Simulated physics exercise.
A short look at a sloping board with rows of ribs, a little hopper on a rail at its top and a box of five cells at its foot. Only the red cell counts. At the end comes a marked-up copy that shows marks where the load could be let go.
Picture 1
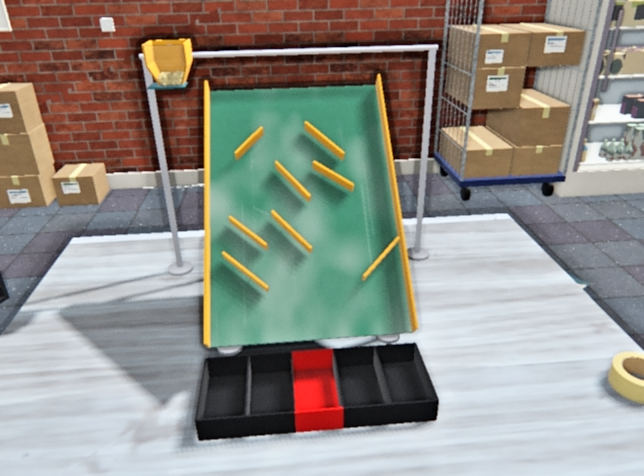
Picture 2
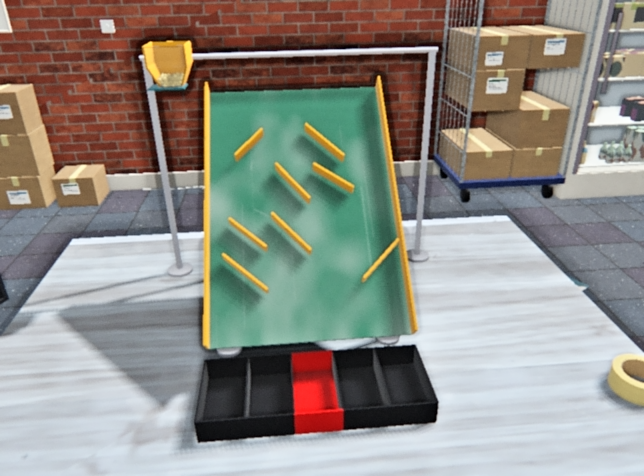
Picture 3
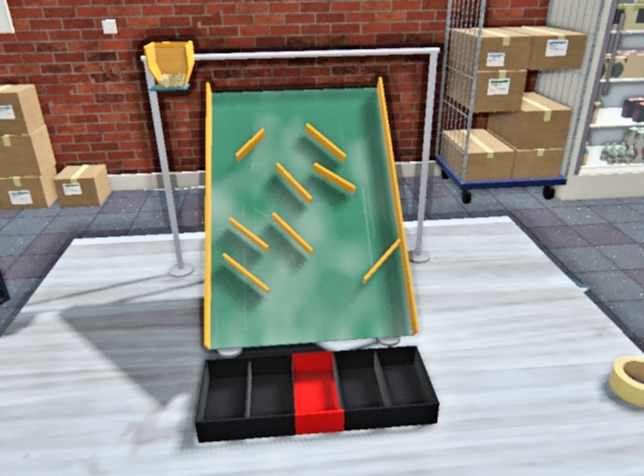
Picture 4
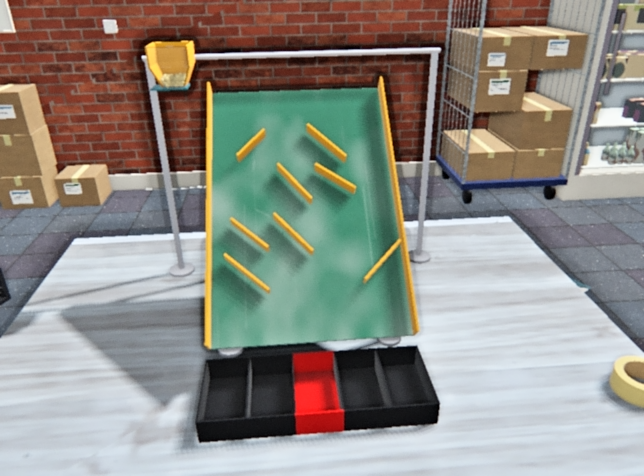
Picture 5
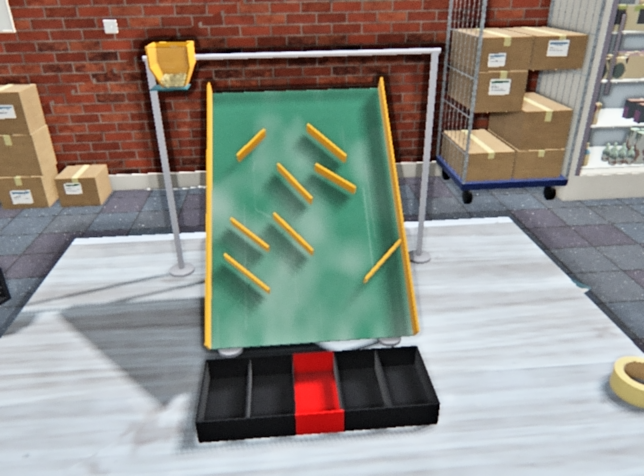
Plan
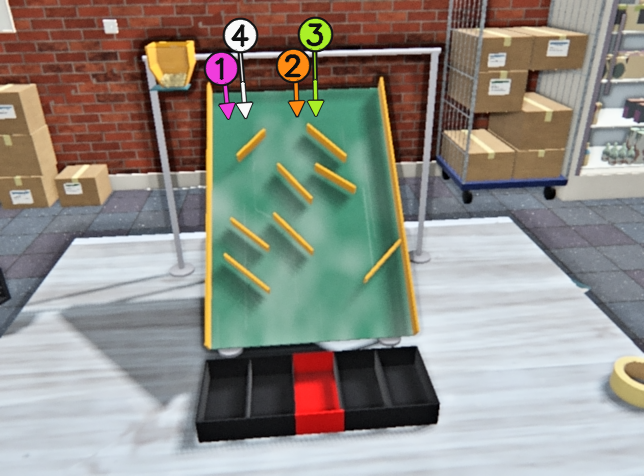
Nothing moves except the camera, which shifts very slightly while looking slightly down from the front at a pale floor in a storeroom with a brick wall and stacked cardboard boxes. A sloping green board with yellow edges and slanted yellow ribs stands centrally, a yellow hopper at upper left on a grey rail. Below sits a black five-celled box, its middle cell red, all staying still.
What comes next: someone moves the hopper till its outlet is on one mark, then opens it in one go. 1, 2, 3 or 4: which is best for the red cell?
Take 3.
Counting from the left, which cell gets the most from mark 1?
The first.
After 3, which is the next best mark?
2 it is.
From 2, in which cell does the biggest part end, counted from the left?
The fourth from the left.
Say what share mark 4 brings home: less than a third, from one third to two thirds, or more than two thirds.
Less than a third.
On the marked copy, mark 1 meets the board at (227, 113); mark 2 meets the board at (296, 110); mark 3 meets the board at (315, 110); mark 4 meets the board at (245, 112).
Choosing 1, a small share in the red cell, the bulk in other cells, a small share outside the box.
Choosing 2, close to a third in the red cell, close to two thirds in other cells, only a few outside the box.
Choosing 3, close to half in the red cell, close to half in other cells, only a few held on the board.
Choosing 4, a small share in the red cell, the bulk in other cells, a small share outside the box.
